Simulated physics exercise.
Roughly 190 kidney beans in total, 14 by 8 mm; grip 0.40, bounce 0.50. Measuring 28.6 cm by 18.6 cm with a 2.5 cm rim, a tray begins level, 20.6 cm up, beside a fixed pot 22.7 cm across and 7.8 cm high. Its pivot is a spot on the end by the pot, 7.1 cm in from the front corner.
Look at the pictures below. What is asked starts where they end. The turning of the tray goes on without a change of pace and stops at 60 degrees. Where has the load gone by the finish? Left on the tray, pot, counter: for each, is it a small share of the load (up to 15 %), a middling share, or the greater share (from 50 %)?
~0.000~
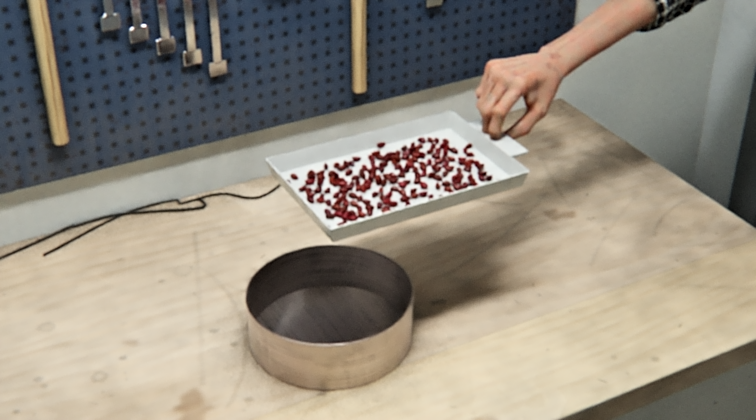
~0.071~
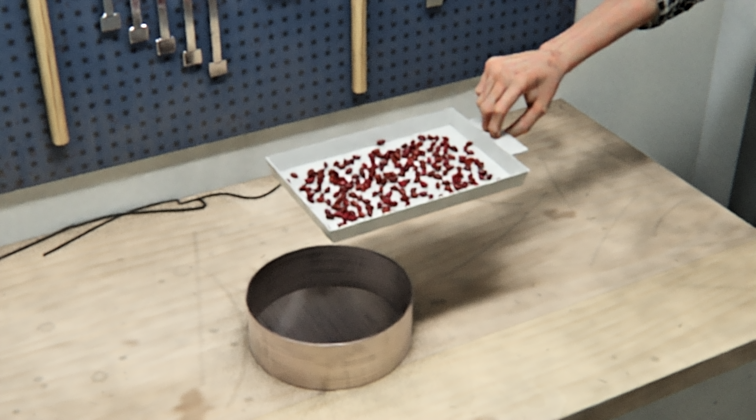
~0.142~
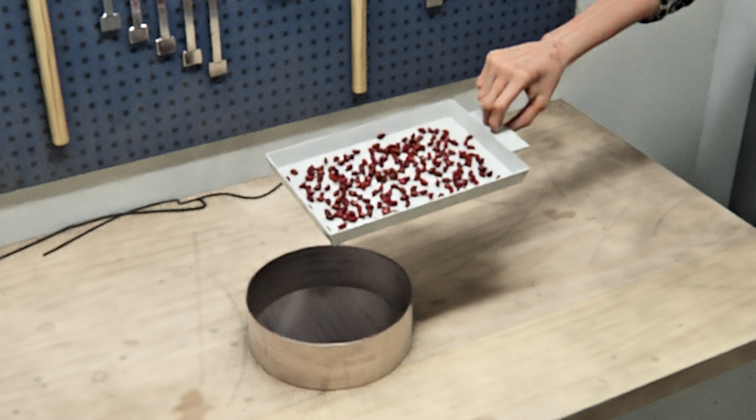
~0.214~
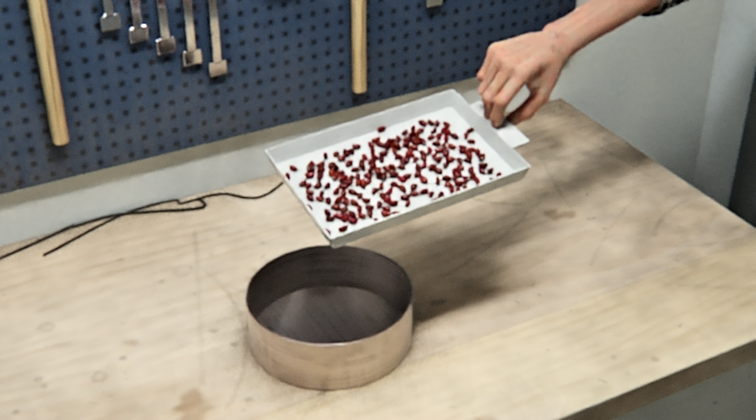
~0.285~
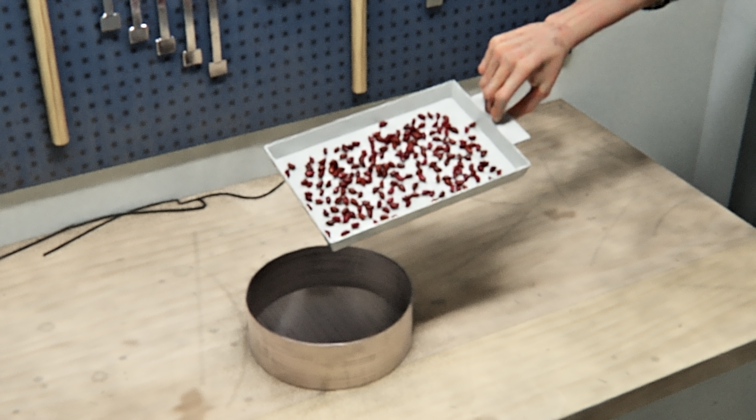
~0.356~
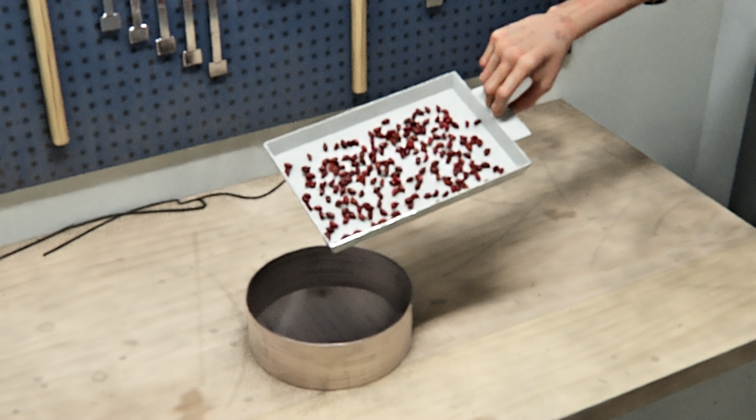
Tray: The greater share, pot: A small share, counter: A small share.
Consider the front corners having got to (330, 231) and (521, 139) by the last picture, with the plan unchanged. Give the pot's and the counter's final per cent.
Pot: 20, counter: 5.
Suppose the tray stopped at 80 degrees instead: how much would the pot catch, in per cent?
You'd end up with some 80 % in the pot.
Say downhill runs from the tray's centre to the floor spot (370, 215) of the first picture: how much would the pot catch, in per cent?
35 %.
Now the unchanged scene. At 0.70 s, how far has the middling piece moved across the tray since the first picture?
It has moved some 5 cm from its start.
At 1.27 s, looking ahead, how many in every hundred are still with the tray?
95%, roughly.
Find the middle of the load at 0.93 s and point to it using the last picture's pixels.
I'd put it close to (390, 202).
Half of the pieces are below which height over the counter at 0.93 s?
The halfway mark is near 22 cm.
After 0.70 s, tilt 38 degrees; the tray holds 100 %, the pot 0 %.
After 0.93 s, tilt 52 degrees; the tray holds 100 %, the pot 0 %.
After 1.27 s, tilt 60 degrees; the tray holds 95 %, the pot 0 %.
By 2.4 s all is still; tray 95 %, pot 5 %, counter 0 %.
